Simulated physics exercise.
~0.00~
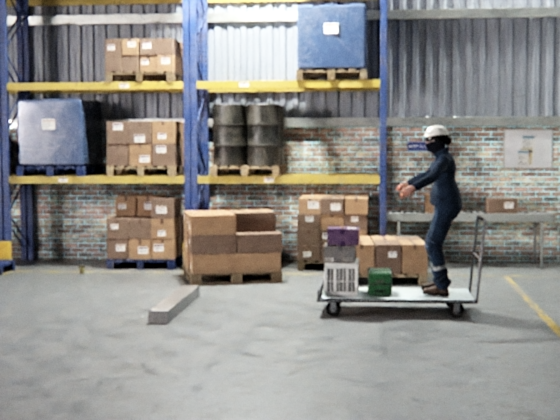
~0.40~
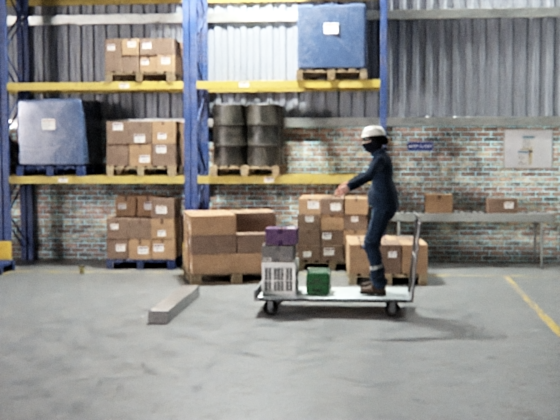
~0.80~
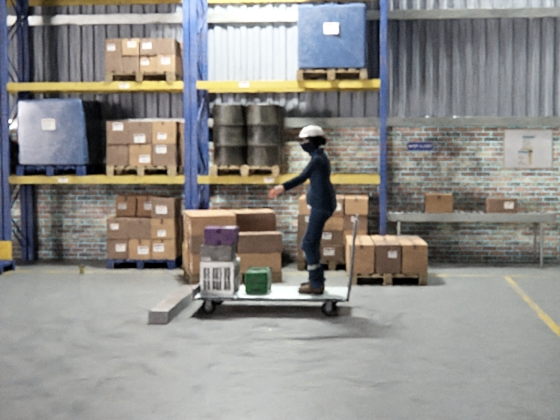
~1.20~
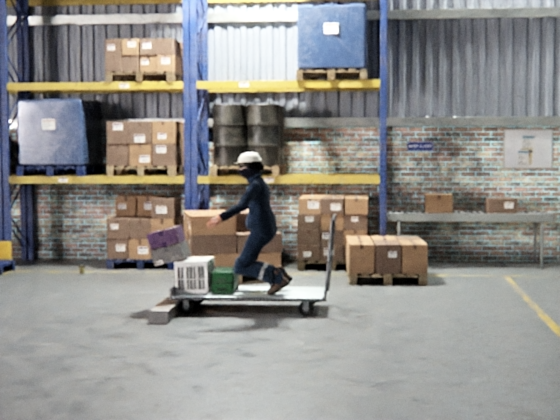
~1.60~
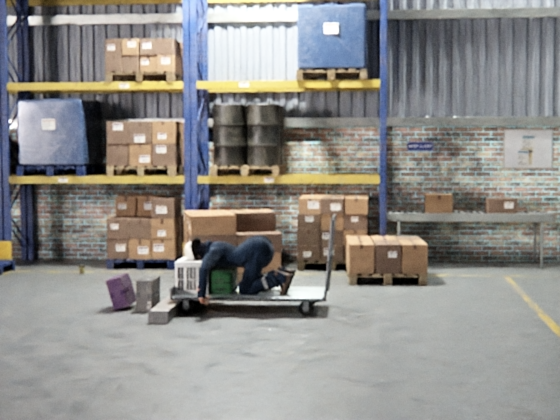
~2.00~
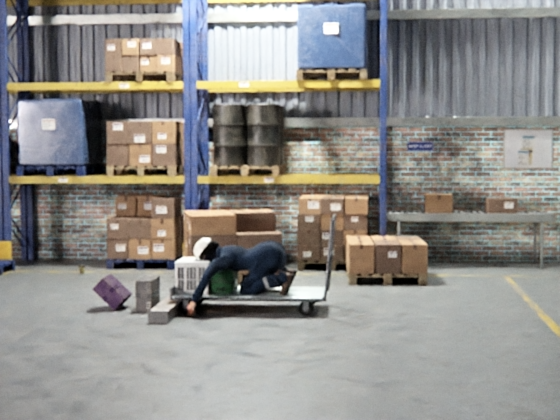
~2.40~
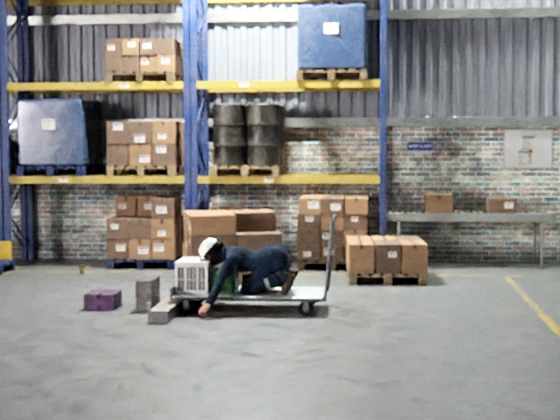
In a warehouse with blue and yellow racking and a brick wall, seen from the side by a still camera, a masked person in dark overalls and a white helmet stands on a flat trolley rolling left. Ahead of them ride a white crate, a green case, and a purple parcel and grey carton stacked at the front. The trolley stops against a low grey kerb, and the person pitches forward as the top pieces tip off. The person slumps limply over the green case, an arm hanging over the front. The grey carton rests upright beyond the kerb, the purple parcel farther left, while the crate and case stay aboard.
